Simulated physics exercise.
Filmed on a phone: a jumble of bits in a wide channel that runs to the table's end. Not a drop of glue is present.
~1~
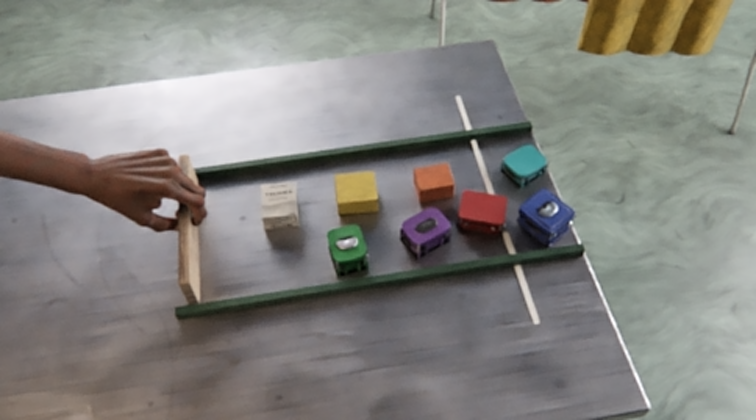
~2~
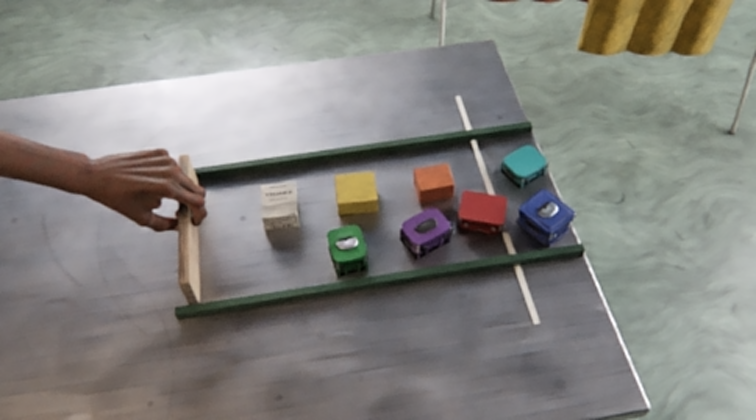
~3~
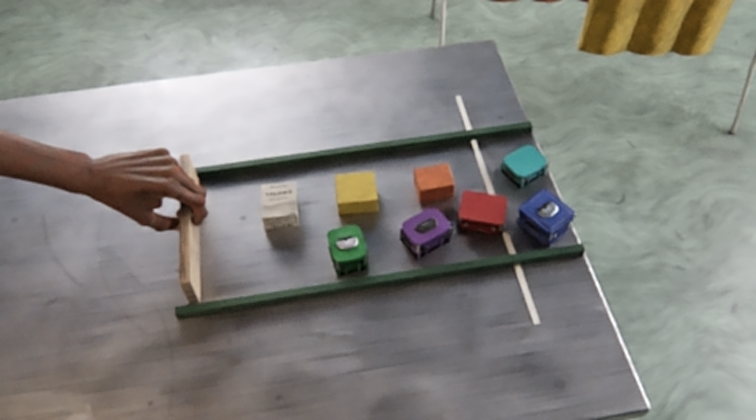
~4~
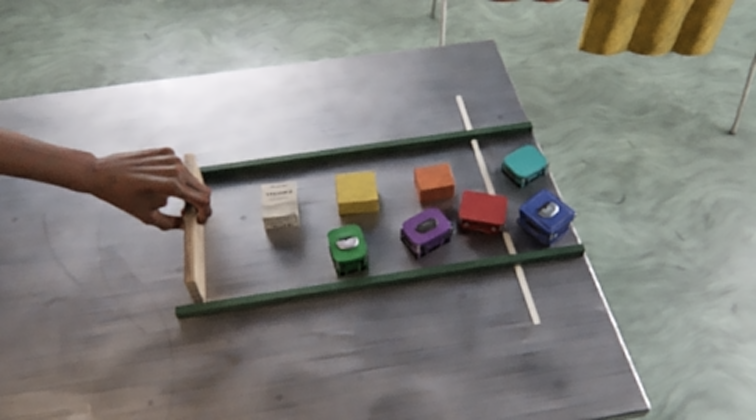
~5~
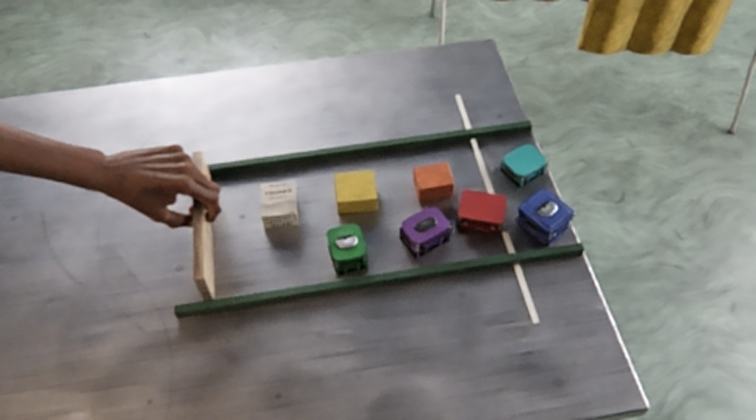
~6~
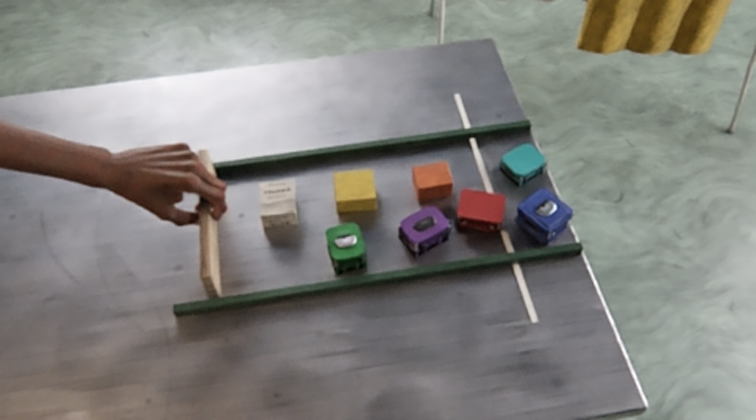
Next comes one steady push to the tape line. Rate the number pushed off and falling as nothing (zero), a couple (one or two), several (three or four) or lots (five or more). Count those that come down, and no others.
It is several.
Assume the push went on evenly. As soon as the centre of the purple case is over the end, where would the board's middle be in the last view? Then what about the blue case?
(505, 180) and (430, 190), more or less.
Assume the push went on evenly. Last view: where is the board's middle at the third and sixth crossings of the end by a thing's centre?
At the first moment about (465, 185), at the next about (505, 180).
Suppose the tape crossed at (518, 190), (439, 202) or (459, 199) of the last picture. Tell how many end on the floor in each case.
Going through each try, you'd get 6, 2 and 2.
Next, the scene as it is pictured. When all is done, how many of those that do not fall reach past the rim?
The overhang total is 2.
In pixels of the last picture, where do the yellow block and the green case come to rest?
Listed as asked: First (537, 162), and then (521, 223).
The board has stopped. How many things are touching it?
At rest, 2 are in contact.
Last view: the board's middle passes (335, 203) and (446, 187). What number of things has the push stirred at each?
So far 3, and 8 at the second.
Soon after, none off yet; turquoise case at rest near (523, 165); blue case at rest near (543, 217); red case at rest near (480, 212).
Then, none off yet; turquoise case moving near (531, 165); blue case moved a little near (556, 215); red case moved about its own width near (505, 205).
At rest, the number that fall off is three or four; fallen, orange block, red case, blue case and turquoise case.
